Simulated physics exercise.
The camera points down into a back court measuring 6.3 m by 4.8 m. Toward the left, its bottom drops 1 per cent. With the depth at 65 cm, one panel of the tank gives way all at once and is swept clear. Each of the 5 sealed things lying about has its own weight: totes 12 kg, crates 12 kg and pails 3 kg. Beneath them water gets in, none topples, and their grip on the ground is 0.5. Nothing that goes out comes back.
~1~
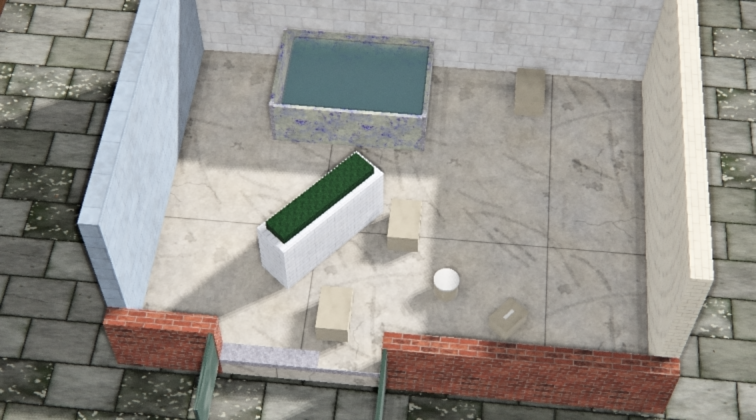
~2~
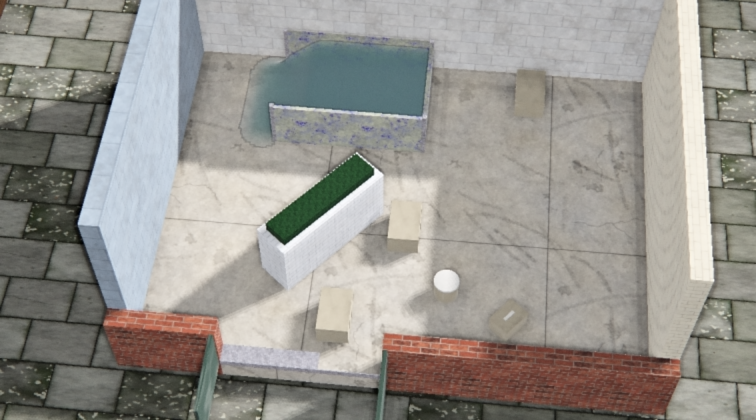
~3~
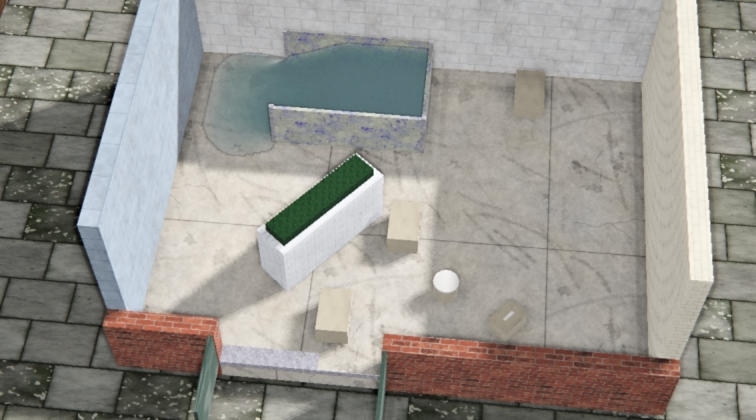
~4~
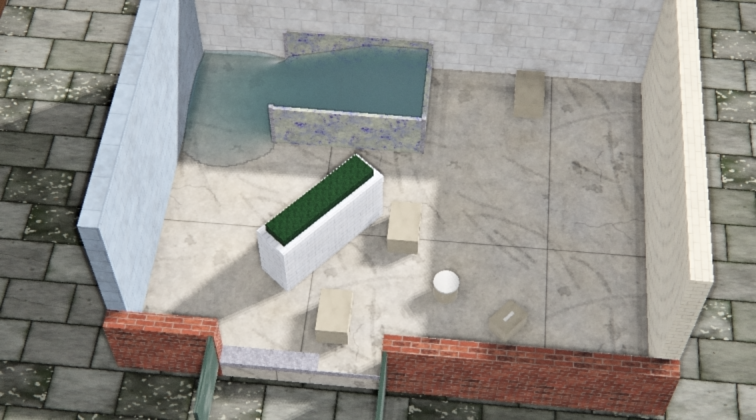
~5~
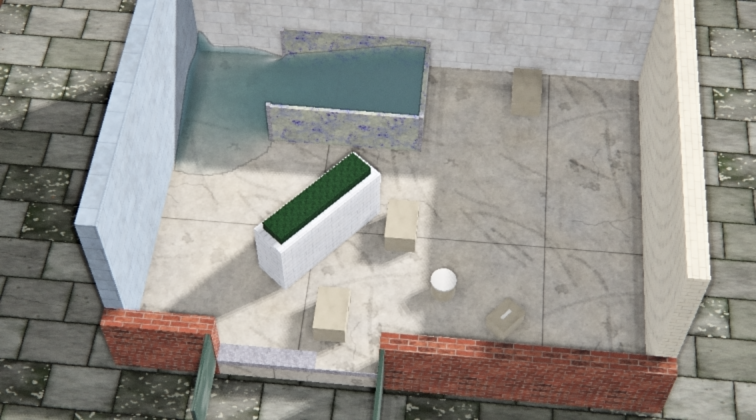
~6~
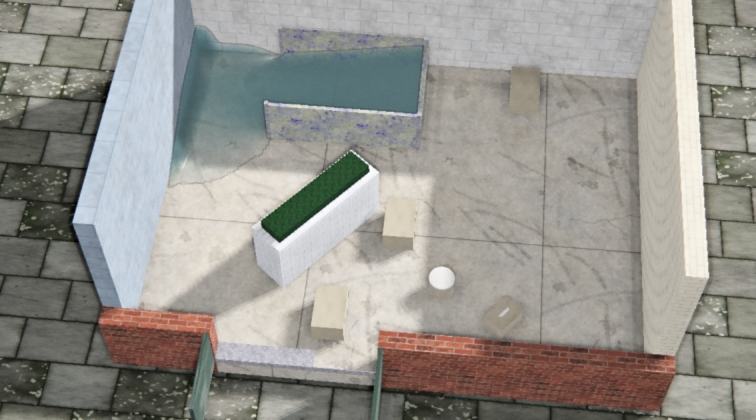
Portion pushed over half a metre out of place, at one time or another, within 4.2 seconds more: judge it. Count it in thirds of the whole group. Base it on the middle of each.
It does not reach a third.
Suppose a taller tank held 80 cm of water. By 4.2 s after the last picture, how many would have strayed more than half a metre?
Then it comes to 1.
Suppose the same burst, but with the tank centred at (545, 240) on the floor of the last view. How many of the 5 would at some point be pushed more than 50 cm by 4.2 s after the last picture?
So the tally would be 2.
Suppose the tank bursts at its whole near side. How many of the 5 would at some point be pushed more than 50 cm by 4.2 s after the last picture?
Count: 4.
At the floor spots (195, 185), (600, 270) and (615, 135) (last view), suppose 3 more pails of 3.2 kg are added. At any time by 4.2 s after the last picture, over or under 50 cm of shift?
Well, in turn they are above that, below that and below that.
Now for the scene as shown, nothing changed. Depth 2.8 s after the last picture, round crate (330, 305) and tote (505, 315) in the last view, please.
Around 4 cm and 0 cm.
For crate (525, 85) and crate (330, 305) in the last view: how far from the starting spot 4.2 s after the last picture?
0 cm and 80 cm.
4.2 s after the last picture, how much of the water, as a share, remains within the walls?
Somewhere near 82 percent, give or take.
Then, 0.4 s after the last picture 0 of 5 are over 50 cm from their spots; 0 afloat.
Then, 1.5 s after the last picture 0 of 5 are over 50 cm from their spots; 0 afloat.
Then, 2.8 s after the last picture 0 of 5 are over 50 cm from their spots; 0 afloat.
Then, 4.2 s after the last picture 1 of 5 are over 50 cm from their spots, and 1 have been at some point; 0 afloat.
